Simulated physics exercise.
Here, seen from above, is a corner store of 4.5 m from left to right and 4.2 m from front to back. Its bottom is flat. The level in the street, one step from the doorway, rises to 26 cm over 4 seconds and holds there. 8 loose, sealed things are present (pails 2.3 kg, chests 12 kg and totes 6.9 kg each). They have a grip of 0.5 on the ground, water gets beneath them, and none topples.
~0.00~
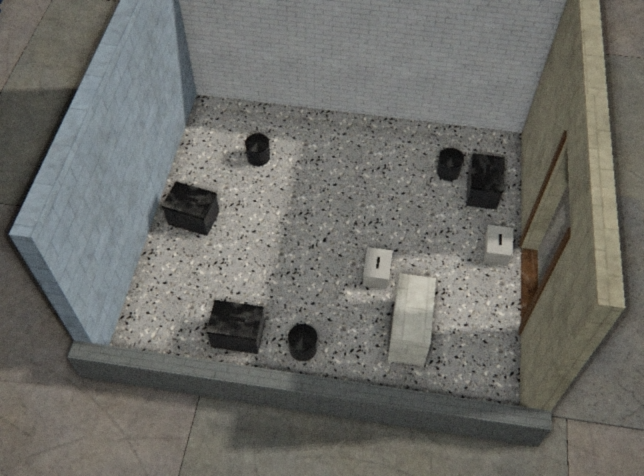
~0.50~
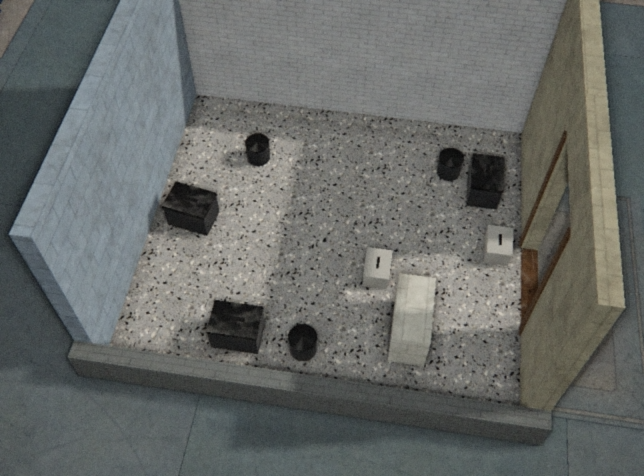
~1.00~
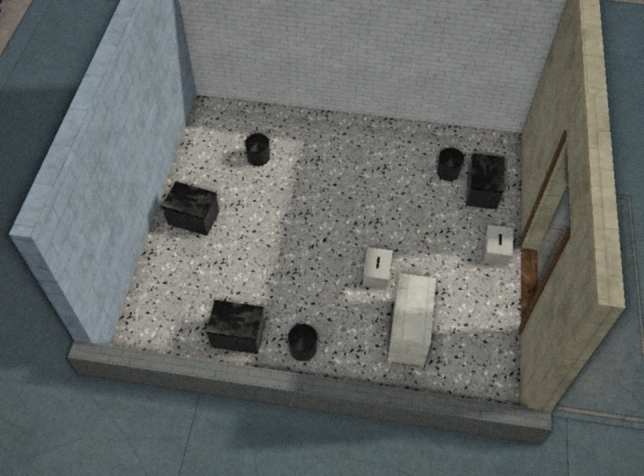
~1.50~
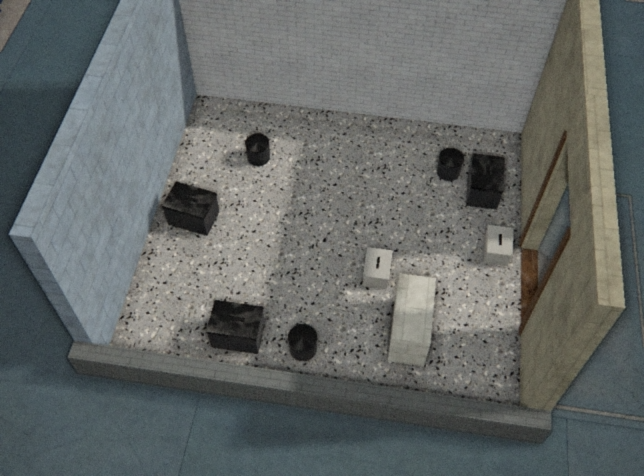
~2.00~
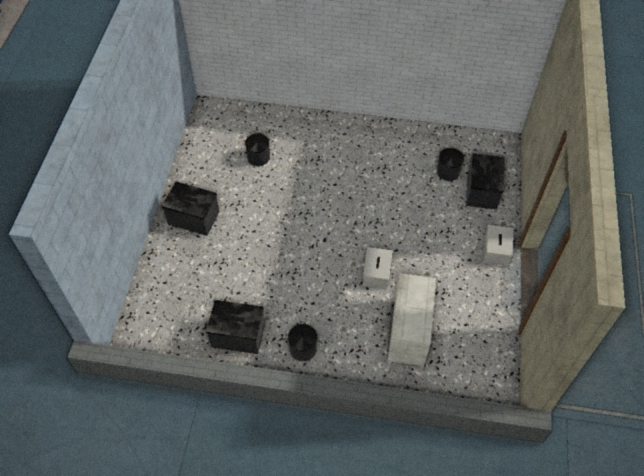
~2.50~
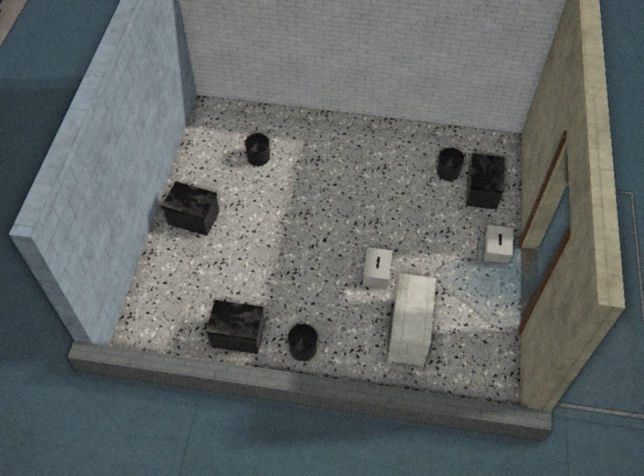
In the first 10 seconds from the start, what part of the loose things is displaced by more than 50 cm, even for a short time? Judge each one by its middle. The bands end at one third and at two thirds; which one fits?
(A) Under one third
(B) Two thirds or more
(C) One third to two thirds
Option C: One third to two thirds.
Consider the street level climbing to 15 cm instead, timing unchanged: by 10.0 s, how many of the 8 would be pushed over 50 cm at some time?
So the tally would be 3.
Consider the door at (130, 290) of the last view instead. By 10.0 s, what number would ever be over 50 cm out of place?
Then 6.
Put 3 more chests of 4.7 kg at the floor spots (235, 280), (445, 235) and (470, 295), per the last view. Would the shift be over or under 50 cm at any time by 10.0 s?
In turn: Past it, over, over.
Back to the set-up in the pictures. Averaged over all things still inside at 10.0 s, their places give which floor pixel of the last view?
(327, 229).
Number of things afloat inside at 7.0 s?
It comes to 3.
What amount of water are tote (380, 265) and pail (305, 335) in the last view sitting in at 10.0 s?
Depth approx. 10 cm / 9 cm.
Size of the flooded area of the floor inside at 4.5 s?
That flooded area is roughly 7.5 m2.
After 3.5 s 0 of 8 are over 50 cm from their spots; 0 afloat.
After 4.5 s 2 of 8 are over 50 cm from their spots; 0 afloat.
After 7.0 s 3 of 8 are over 50 cm from their spots; 3 afloat.
After 10.0 s 4 of 8 are over 50 cm from their spots, and 4 have been at some point; 6 afloat.
